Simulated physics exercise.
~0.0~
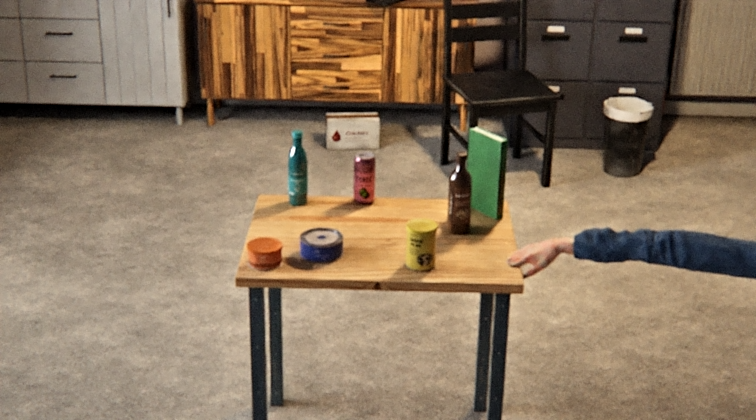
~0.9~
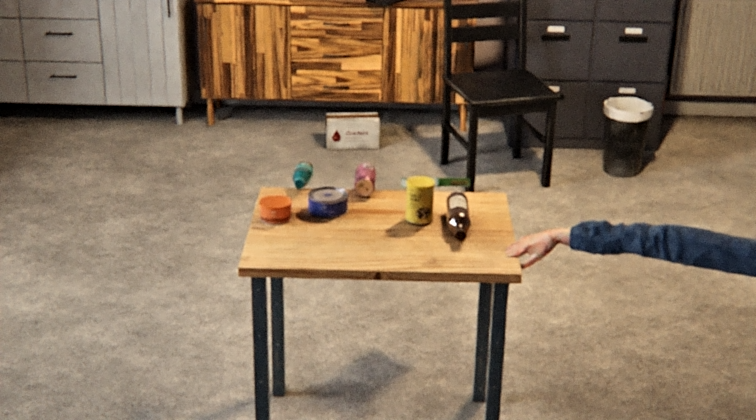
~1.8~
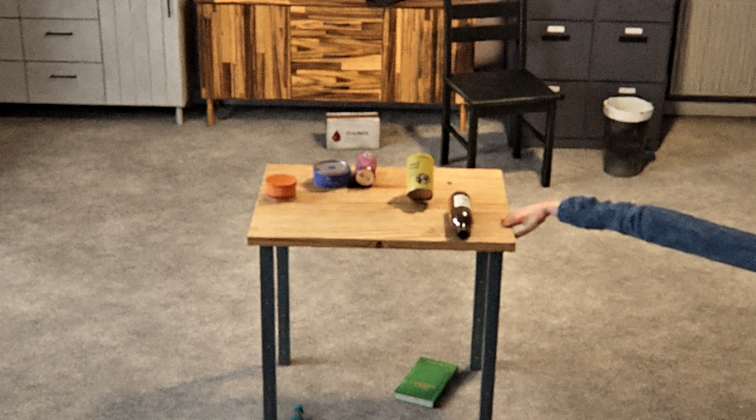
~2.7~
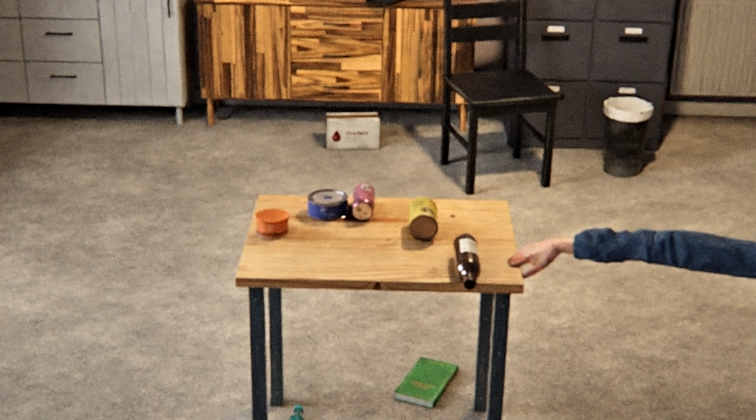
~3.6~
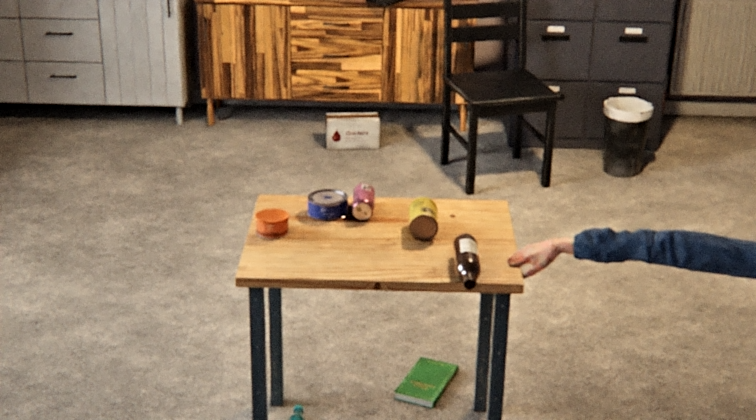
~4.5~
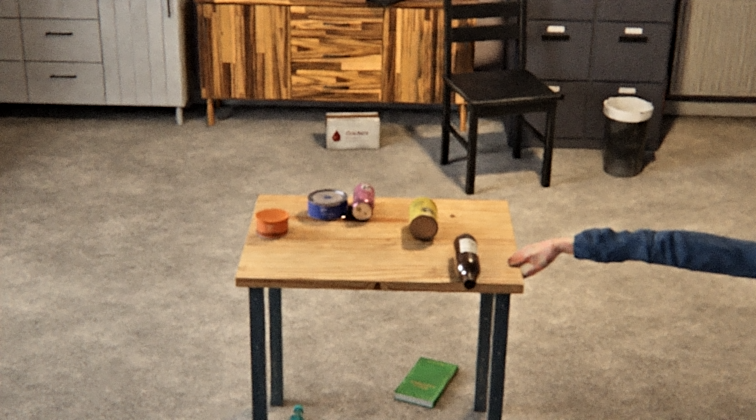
A wooden side table with dark legs stands in a grey-floored room, seen from in front and slightly above, with cabinets and a black chair behind. On it are an orange tub and blue tub at left, turquoise bottle and pink can behind, and a yellow tin, brown bottle and green book toward the right. A blue-sleeved hand at the right edge jolts the table back and forth, toppling both bottles and the book. The turquoise bottle and book drop to the floor, while the pink can and yellow tin tip over. Finally everything lies still, both tubs shifted but upright.
